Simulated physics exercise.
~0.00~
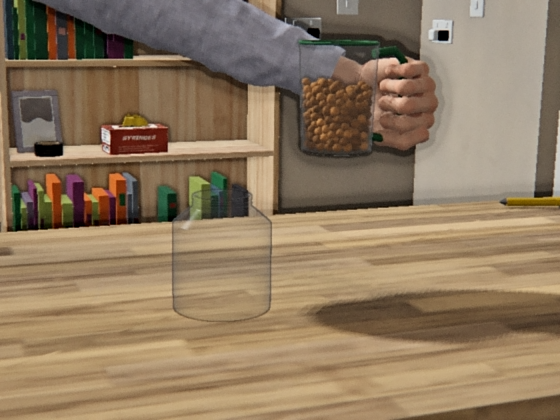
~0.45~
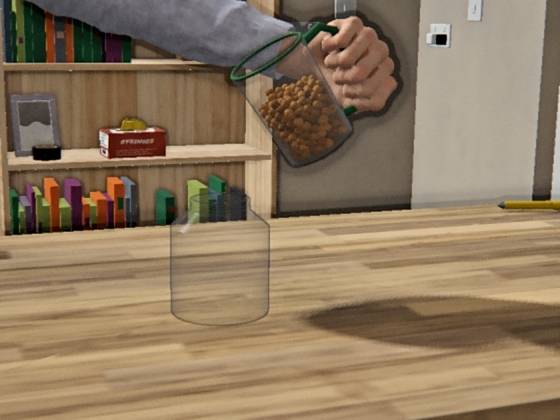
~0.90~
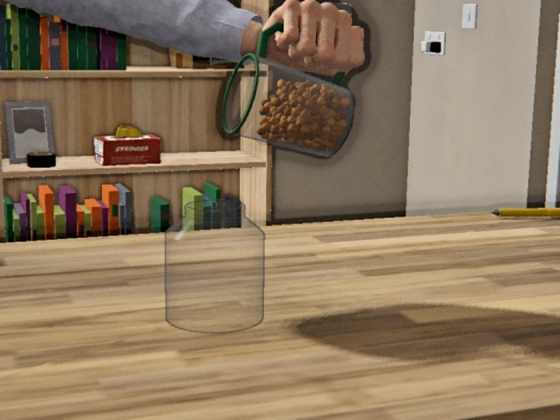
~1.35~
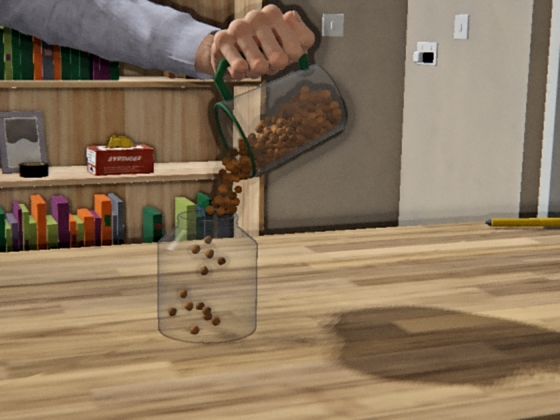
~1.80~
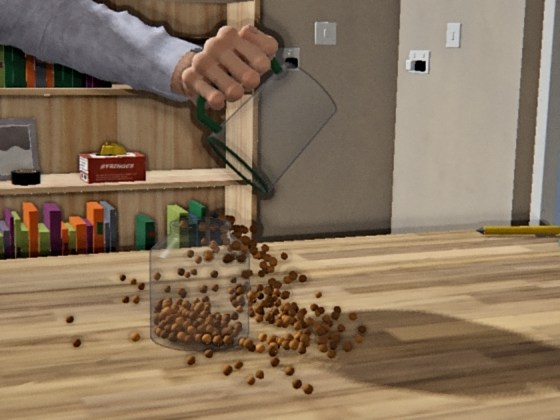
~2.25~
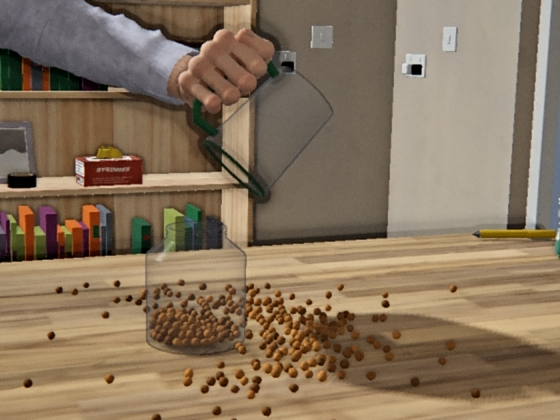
A hand tips brown balls from a clear cup toward a jar, spilling many around it.
